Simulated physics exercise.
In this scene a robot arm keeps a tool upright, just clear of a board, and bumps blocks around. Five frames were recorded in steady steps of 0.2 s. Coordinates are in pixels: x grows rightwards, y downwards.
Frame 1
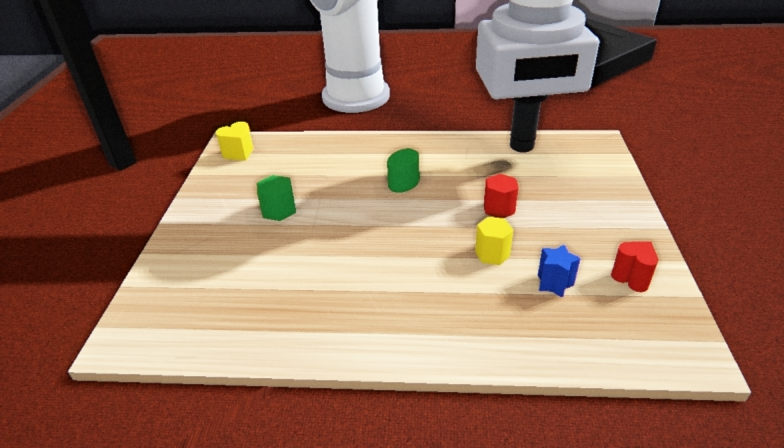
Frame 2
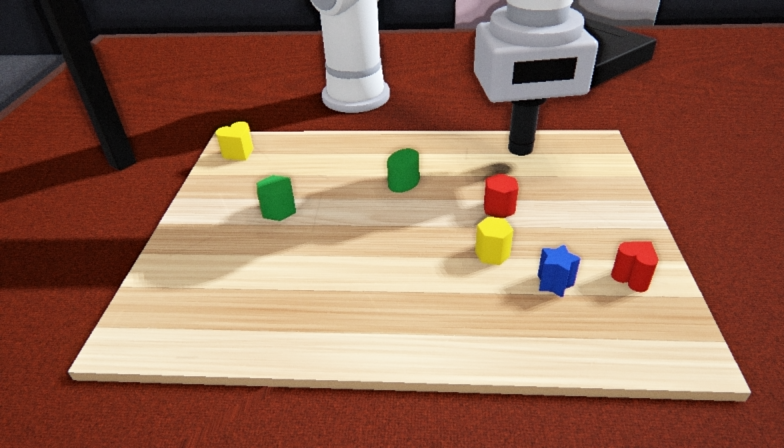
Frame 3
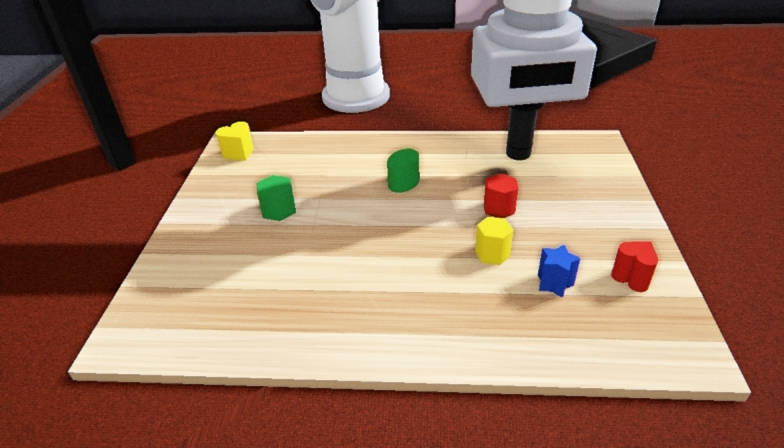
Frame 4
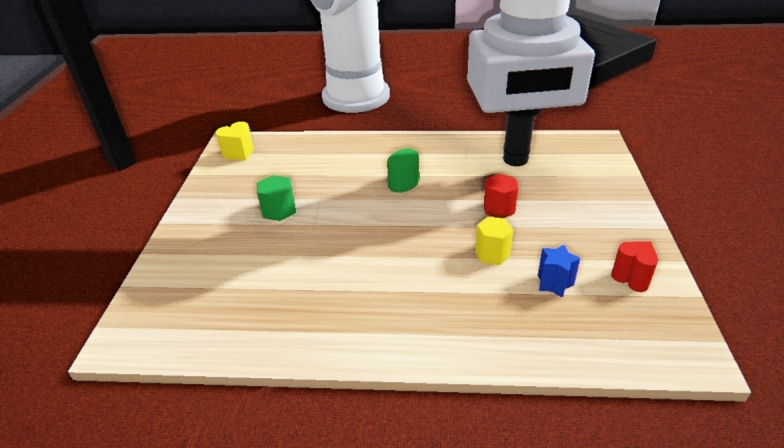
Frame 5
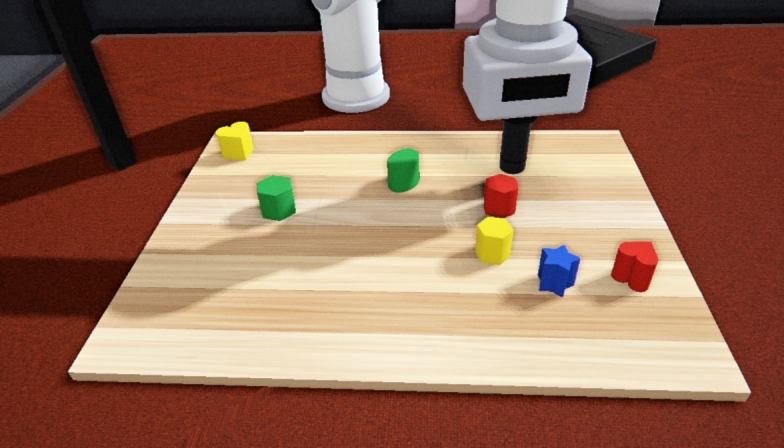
At the start, a robot arm holds a dark peg over the far edge of a wooden board scattered with small yellow, green, red and blue blocks. The peg then moves slowly nearer and slightly left, drawing close to the red hexagonal block, while every block stays still.
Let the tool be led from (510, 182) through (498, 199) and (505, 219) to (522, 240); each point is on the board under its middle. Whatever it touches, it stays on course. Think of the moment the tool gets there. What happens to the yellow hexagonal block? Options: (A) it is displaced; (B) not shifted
A (it is displaced)
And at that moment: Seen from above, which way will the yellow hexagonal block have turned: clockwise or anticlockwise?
With the clock.
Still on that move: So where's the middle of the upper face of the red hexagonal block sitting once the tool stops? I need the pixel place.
Close to (518, 234).
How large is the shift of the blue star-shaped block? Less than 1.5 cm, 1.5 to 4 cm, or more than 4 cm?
I'd go with under 1.5 cm for this block.
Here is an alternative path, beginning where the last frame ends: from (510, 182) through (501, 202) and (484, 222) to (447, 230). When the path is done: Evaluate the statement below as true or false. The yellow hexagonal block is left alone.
That statement is not accurate.
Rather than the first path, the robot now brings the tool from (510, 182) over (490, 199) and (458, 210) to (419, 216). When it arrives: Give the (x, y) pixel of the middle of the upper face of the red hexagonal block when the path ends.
Roughly at (498, 194).
The first path, step by step. One third of the way, tool at (499, 185); red hexagonal block at (501, 190), turned 15° anticlockwise.
Two thirds of the way, tool at (506, 205); yellow hexagonal block at (495, 230); red hexagonal block at (509, 212), turned 15° anticlockwise.
At the end, tool at (524, 226); yellow hexagonal block at (488, 245), turned 35° clockwise; red hexagonal block at (518, 234), turned 15° clockwise; blue star-shaped block not moved.
